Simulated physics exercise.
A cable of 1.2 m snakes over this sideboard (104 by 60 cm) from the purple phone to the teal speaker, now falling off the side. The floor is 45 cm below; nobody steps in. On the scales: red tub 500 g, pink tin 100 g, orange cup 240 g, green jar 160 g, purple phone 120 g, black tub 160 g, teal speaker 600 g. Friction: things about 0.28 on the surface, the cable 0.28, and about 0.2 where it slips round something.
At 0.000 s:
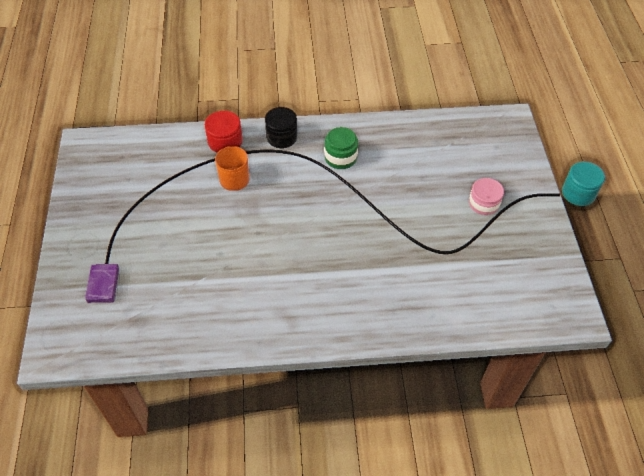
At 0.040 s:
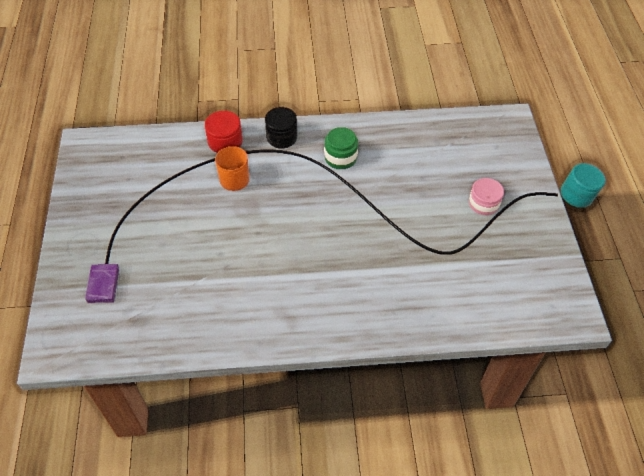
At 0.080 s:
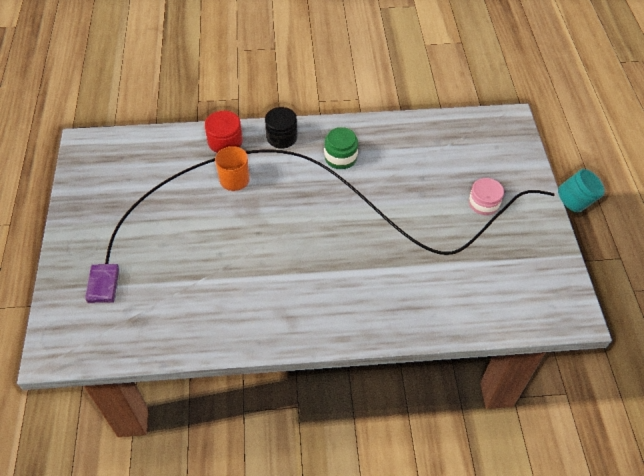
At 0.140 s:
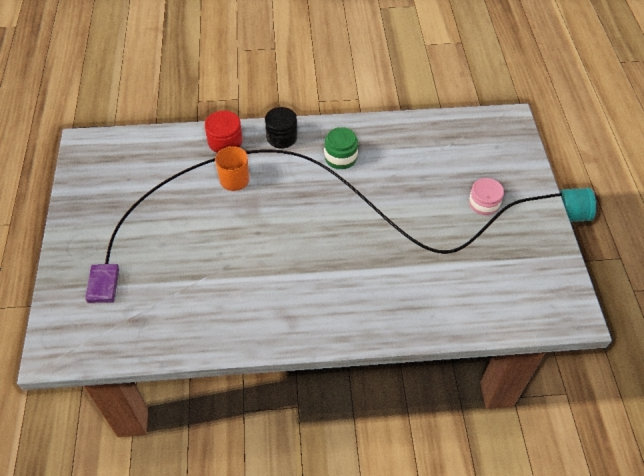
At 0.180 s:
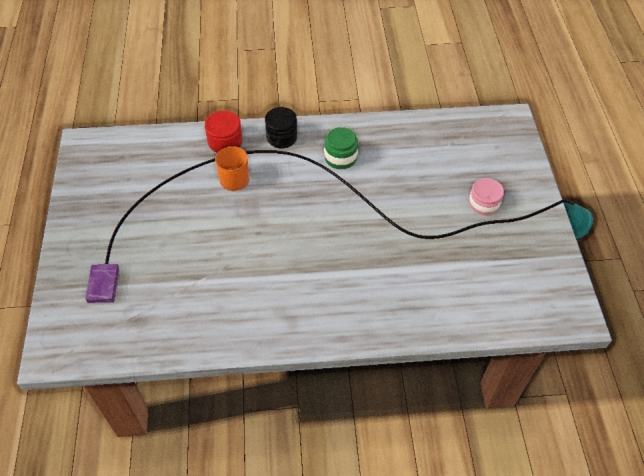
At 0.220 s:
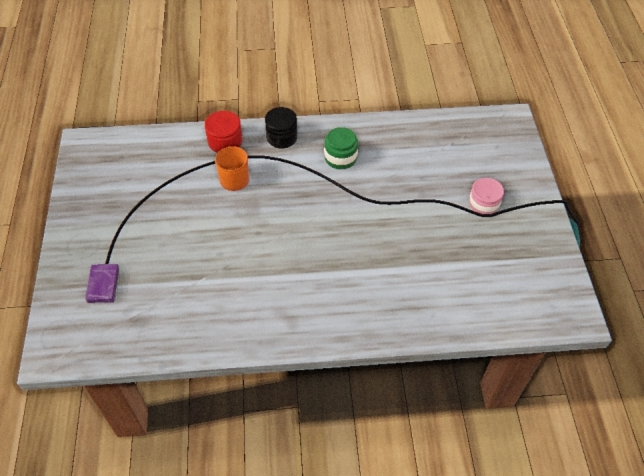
The footage shows a teal speaker tipping over the right edge of a wooden table and dropping mostly out of sight, drawing the black cable straighter past a pink tin while the purple phone, orange cup and other containers stay still.
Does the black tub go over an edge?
The black tub drops off.
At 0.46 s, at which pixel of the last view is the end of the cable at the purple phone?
Near (220, 184).
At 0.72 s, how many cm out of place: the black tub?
Black tub 8 cm.
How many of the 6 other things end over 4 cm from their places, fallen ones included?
That makes 4.
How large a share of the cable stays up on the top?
About 50 per cent.
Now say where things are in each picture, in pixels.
Black tub (281, 117); cable runs through (510, 205) (419, 244) (128, 214), in the first frame.
Teal speaker (587, 176); cable runs through (509, 205) (128, 214), in the second frame.
Teal speaker (581, 191); cable runs through (508, 205) (128, 214), in the third frame.
Teal speaker (576, 205); cable runs through (511, 205) (128, 214), in the fourth frame.
Teal speaker (571, 220); cable runs through (538, 212) (128, 214), in the fifth frame.
Black tub (281, 118); cable runs through (565, 202) (452, 205) (333, 182) (130, 214), in the sixth frame.
At 0.5 s, the cable's tail end at (220, 184); purple phone 27 cm off its start, orange cup 14 cm off its start, pink tin 11 cm off its start.
At 0.7 s, the cable's tail end at (296, 150); black tub 8 cm off its start, purple phone 45 cm off its start, orange cup 22 cm off its start.
At 1.0 s, the cable's tail end at (296, 150); black tub over the edge, purple phone 45 cm off its start at (278, 153), orange cup 22 cm off its start at (282, 236).
At 1.2 s, the cable's tail end at (296, 150); black tub over the edge, purple phone 45 cm off its start, orange cup 22 cm off its start.
At 2.4 s, the cable's tail end at (296, 150); black tub over the edge, purple phone 45 cm off its start at (279, 153), orange cup 22 cm off its start at (281, 236), pink tin 13 cm off its start at (498, 143).
